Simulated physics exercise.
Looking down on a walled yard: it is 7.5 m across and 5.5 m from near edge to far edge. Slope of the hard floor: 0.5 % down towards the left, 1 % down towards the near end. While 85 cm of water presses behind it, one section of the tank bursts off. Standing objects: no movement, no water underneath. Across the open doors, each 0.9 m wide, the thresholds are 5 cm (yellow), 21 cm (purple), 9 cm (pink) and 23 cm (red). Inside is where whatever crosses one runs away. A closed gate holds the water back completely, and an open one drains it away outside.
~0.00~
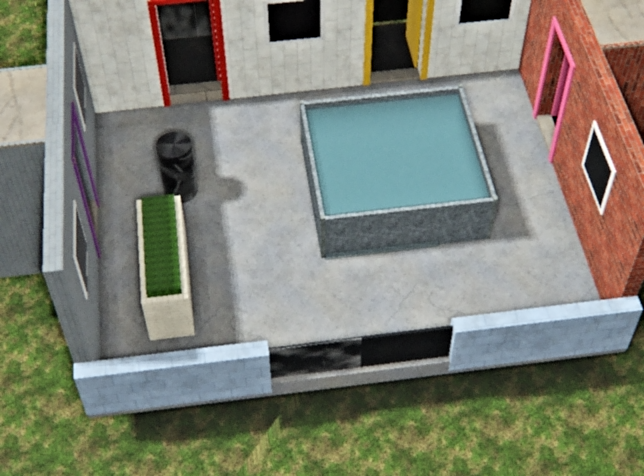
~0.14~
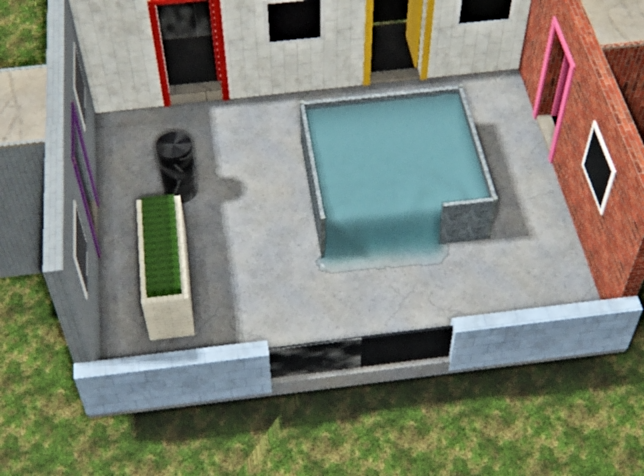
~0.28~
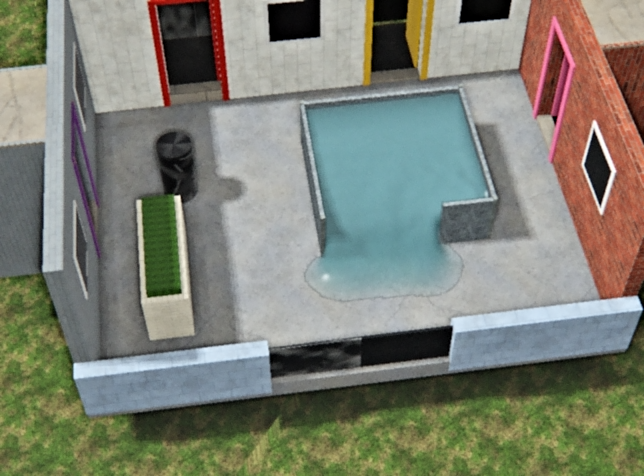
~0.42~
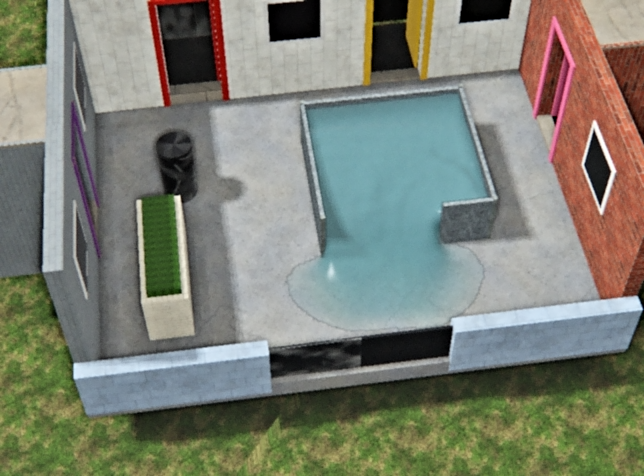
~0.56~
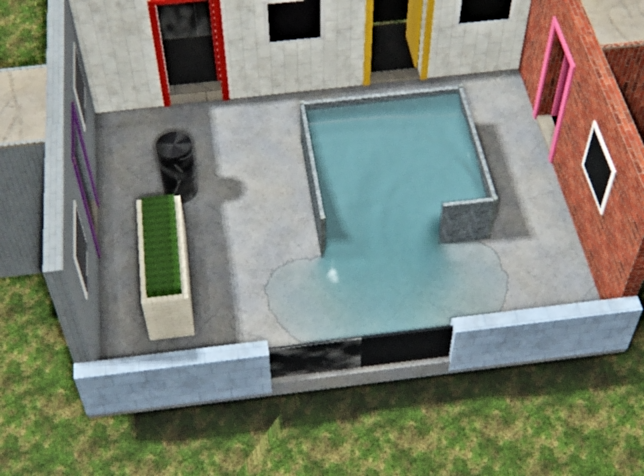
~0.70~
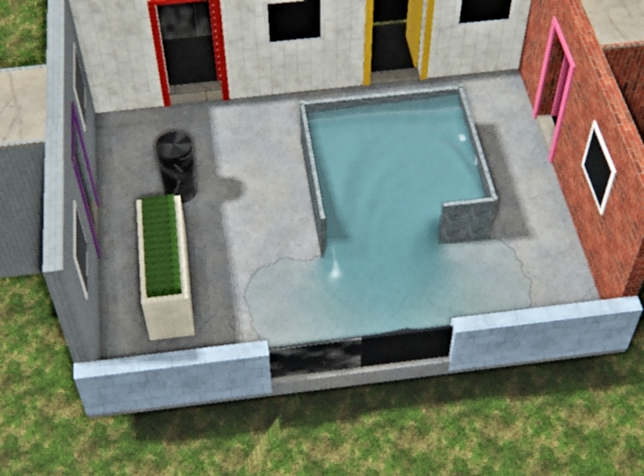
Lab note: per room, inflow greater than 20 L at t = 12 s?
Yellow door yes; purple door no; pink door yes; red door no.
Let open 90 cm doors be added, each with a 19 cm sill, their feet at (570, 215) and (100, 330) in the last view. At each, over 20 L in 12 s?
In that order: Under, over.
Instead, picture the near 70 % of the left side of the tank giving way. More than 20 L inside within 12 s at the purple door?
Well, at purple it would be too much.
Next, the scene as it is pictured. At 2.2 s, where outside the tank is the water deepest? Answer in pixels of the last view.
Around (115, 367).
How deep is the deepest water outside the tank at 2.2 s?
About 65 cm.
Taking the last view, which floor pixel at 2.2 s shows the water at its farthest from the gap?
Near (103, 390).
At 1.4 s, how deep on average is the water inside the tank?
The mean depth is around 53 cm.
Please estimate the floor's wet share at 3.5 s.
80 %.
After 1.4 s water covers 25 % of the floor and is deepest (64 cm) near (385, 333); yellow door not reached, purple door not reached, pink door not reached, red door not reached.
After 2.2 s water covers 40 % of the floor and is deepest (65 cm) near (115, 367); yellow door not reached, purple door not reached, pink door not reached, red door not reached.
After 3.5 s water covers 80 % of the floor and is deepest (44 cm) near (103, 390); yellow door not reached, purple door 7 cm at the sill, 0 L in, pink door 8 cm at the sill, 0 L in, red door not reached.
After 7.0 s water covers 100 % of the floor and is deepest (28 cm) near (353, 127); yellow door 16 cm at the sill, 26 L in, purple door 12 cm at the sill, 0 L in, pink door 17 cm at the sill, 21 L in, red door 13 cm at the sill, 0 L in.
After 12.0 s water covers 100 % of the floor and is deepest (26 cm) near (128, 387); yellow door 10 cm at the sill, 241 L in, purple door 15 cm at the sill, 1 L in, pink door 14 cm at the sill, 146 L in, red door 12 cm at the sill, 0 L in.
